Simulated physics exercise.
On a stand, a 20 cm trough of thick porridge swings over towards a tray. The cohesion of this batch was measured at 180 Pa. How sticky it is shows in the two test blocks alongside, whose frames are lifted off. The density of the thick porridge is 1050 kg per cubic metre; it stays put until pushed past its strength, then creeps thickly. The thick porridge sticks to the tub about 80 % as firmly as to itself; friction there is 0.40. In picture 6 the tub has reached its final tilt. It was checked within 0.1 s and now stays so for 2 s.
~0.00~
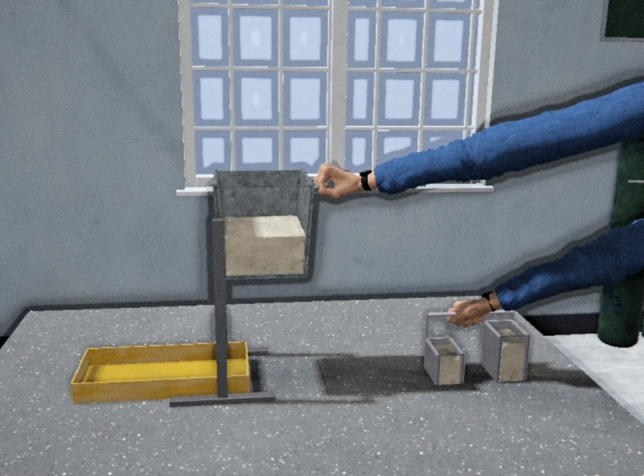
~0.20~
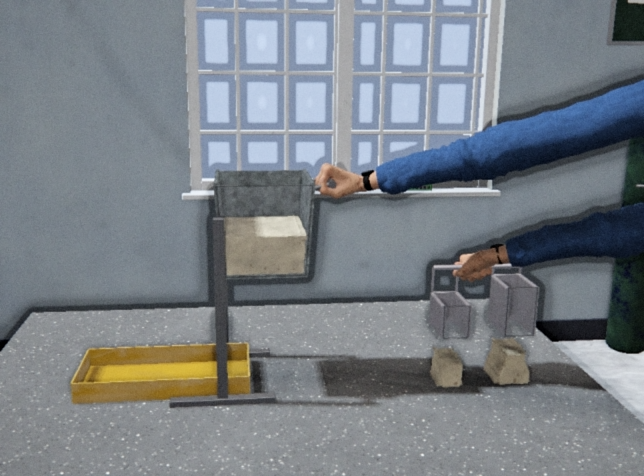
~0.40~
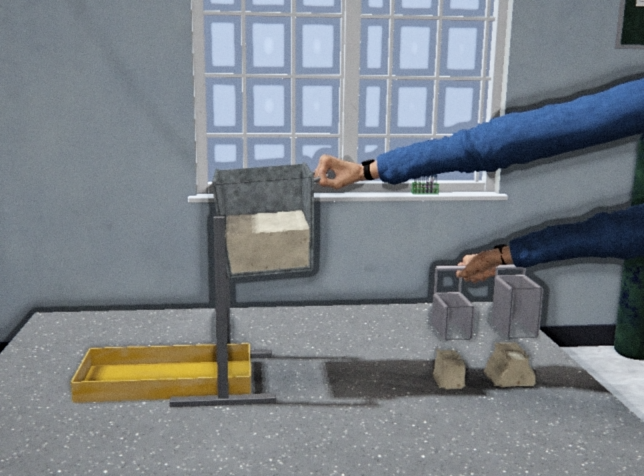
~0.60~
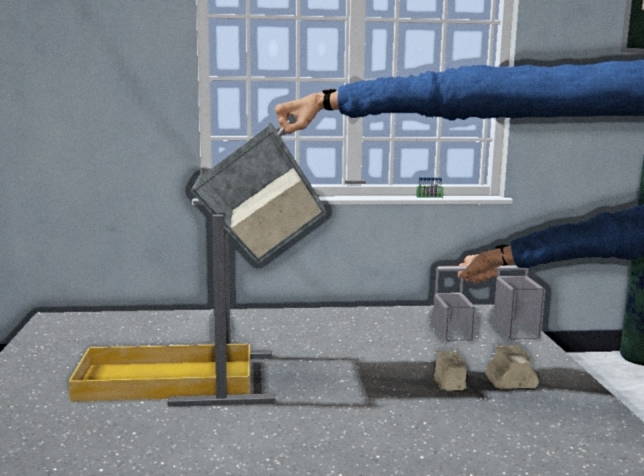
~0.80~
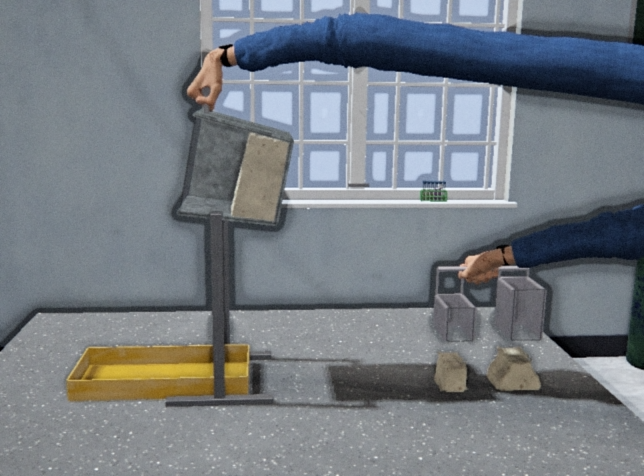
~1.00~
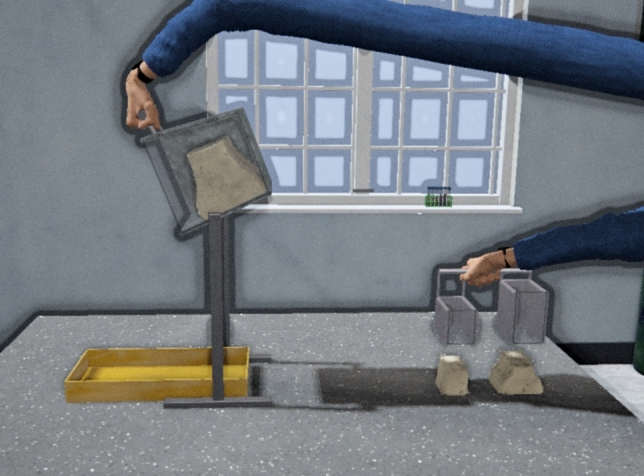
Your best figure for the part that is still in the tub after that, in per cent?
About 0 %.
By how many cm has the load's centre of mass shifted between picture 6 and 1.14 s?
About 9 cm.
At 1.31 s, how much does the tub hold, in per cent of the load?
About 25 %.
After 1.14 s, the tub is at 111 degrees and holds 72 %.
After 1.31 s, the tub is at 111 degrees and holds 26 %.
After 1.48 s, the tub is at 111 degrees and holds 0 %.
After 1.65 s, the tub is at 111 degrees and holds 0 %.
After 3.00 s, the tub is at 111 degrees and holds 0 %.
